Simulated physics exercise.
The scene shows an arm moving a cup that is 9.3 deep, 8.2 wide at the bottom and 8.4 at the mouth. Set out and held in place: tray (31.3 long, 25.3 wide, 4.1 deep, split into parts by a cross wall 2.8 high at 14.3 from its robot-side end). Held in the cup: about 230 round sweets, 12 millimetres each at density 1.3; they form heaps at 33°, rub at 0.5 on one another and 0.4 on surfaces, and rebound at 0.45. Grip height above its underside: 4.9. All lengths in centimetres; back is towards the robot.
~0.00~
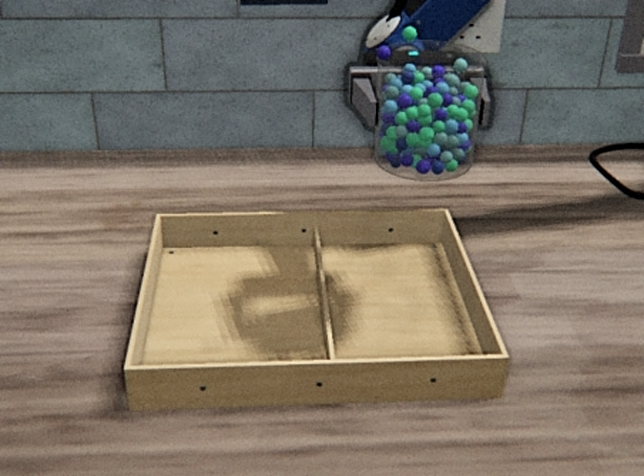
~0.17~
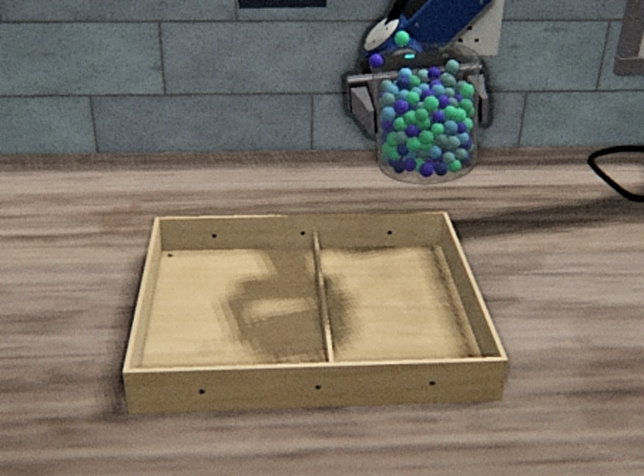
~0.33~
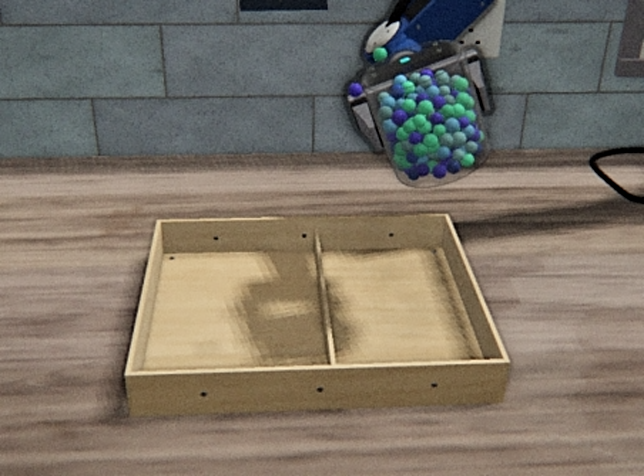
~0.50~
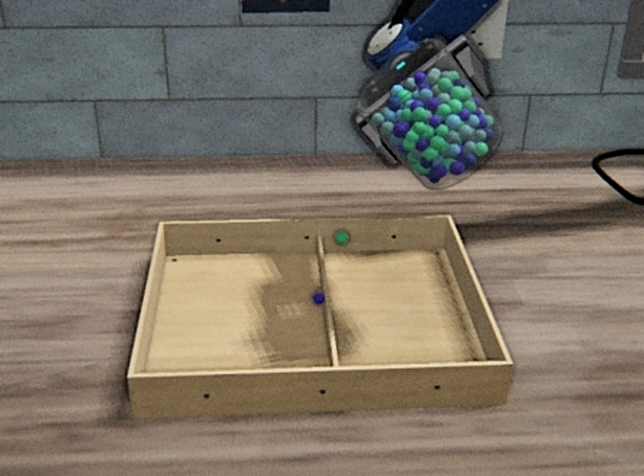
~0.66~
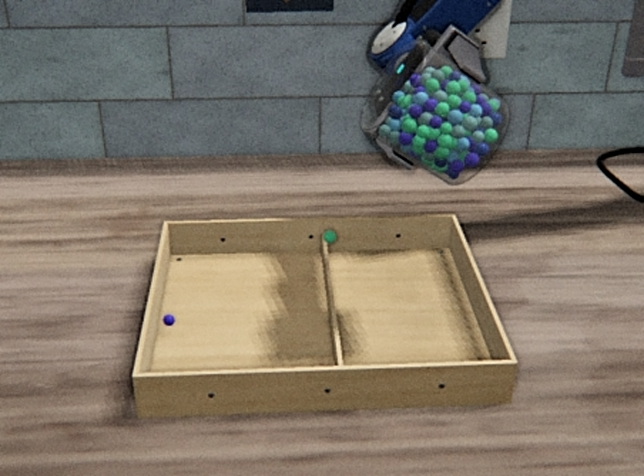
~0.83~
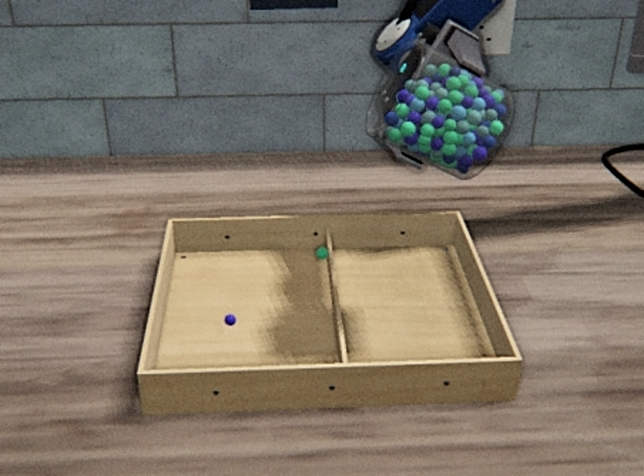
In this clip, a robotic arm tilts a clear cup full of green, blue and purple balls above a divided wooden tray, and two balls drop out and roll within the tray while the rest remain in the cup.
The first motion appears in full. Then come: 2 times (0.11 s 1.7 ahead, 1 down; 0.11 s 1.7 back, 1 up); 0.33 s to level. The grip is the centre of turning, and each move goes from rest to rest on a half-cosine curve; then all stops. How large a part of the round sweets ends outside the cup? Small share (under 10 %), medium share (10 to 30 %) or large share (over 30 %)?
A small share.
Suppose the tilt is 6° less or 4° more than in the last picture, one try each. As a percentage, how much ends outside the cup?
First try near 0 %, second near 0 %.
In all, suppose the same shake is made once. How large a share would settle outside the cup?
Probably about 0 in a hundred.
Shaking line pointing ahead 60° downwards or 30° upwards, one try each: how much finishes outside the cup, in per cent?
You'd get about 0 per cent with the first setting and about 5 per cent with the second.
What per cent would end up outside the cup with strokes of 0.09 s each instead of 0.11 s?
Estimate for that case: 5 %.
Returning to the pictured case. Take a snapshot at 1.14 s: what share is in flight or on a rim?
It amounts to roughly 0 in a hundred.
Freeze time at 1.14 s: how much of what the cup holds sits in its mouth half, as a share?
Near 40 %.
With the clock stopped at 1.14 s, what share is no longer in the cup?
0 %.
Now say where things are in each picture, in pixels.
The first frame shows the cup middle at (427, 112), level; upper third of the load around (427, 94), from x 385 to 470, top at y 35; 226 in the cup.
The second frame shows the cup middle at (426, 114), tilted 6° forward; upper third of the load around (426, 98), from x 375 to 470, top at y 40.
The third frame shows the cup middle at (428, 116), tilted 21° forward; upper third of the load around (433, 100), from x 355 to 475, top at y 55; 224 in the cup, 2 in flight or on a rim.
The fourth frame shows the cup middle at (432, 118), tilted 40° forward; upper third of the load around (438, 101), from x 320 to 485, top at y 75; 224 in the cup, 1 in the robot-side part, 1 in the far-side part.
The fifth frame shows the cup middle at (436, 116), tilted 55° forward; upper third of the load around (444, 99), from x 170 to 495, top at y 75; 224 in the cup, 1 in the robot-side part, 1 in the far-side part.
The sixth frame shows the cup middle at (441, 113), tilted 61° forward; upper third of the load around (450, 95), from x 230 to 500, top at y 70; 224 in the cup, 2 in the far-side part.
After 1.14 s, tilted 61° forward, highest piece 23 above the table; 223 in the cup, 2 in the far-side part, 1 in flight or on a rim.
After 1.45 s, tilted 27° forward, highest piece 24 above the table; 220 in the cup, 5 in the far-side part, 1 in flight or on a rim.
After 1.80 s, level, highest piece 25 above the table; 220 in the cup, 6 in the far-side part.
After 2.85 s, level, highest piece 25 above the table; 220 in the cup, 6 in the far-side part.
In the end, 220 in the cup, 6 in the far-side part. That is 3 % outside the cup.
